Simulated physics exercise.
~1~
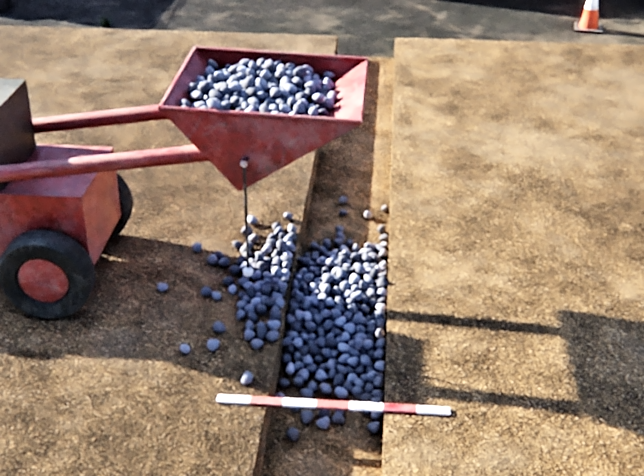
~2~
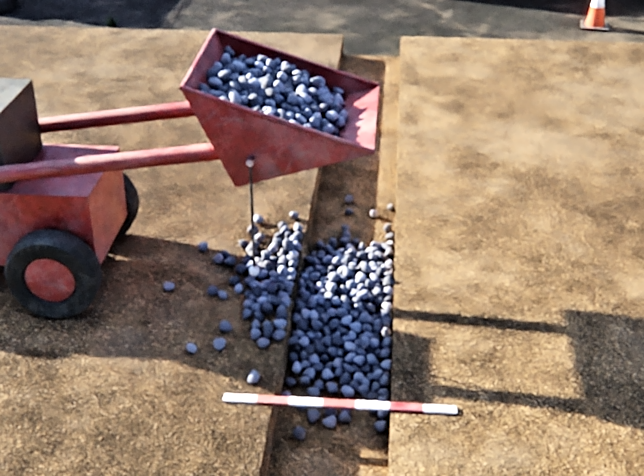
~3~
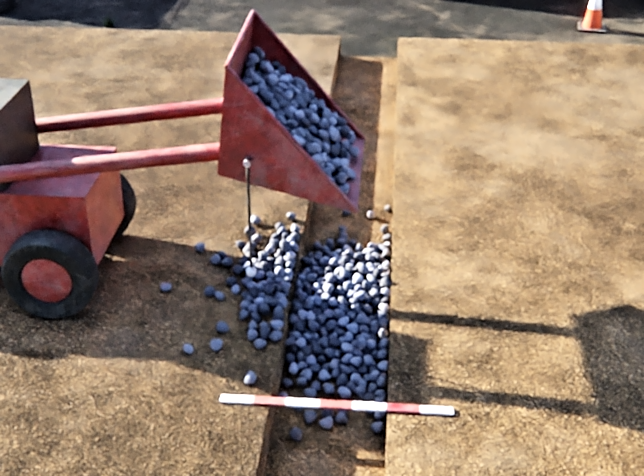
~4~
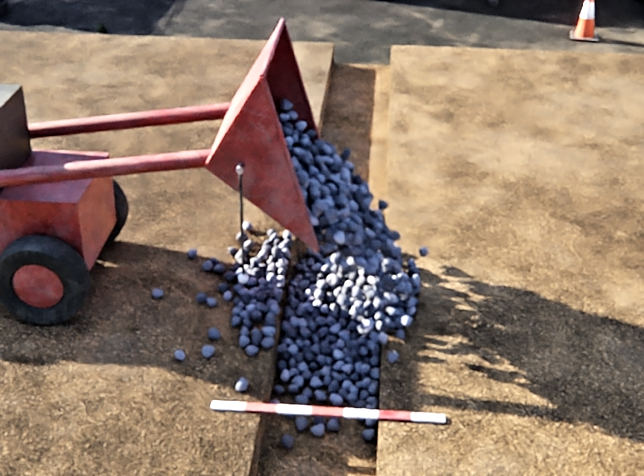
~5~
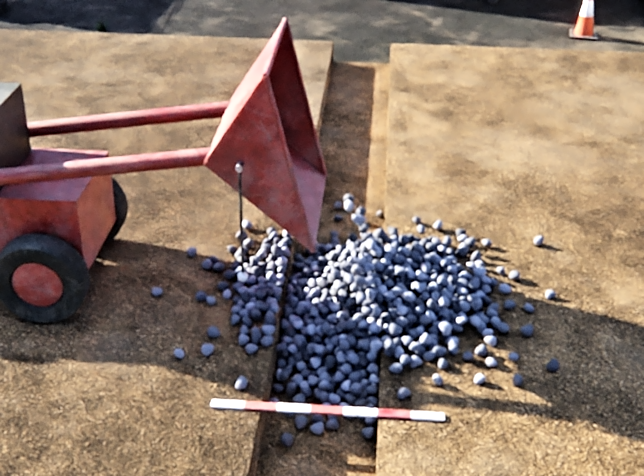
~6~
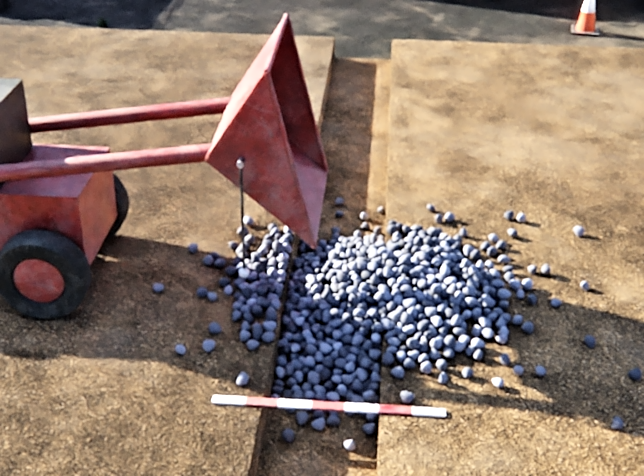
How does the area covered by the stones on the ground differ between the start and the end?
At the start the stones on the ground lie in the trench and along its left side. By the end they also spread well to the right of the trench, with some strays reaching toward the lower right.
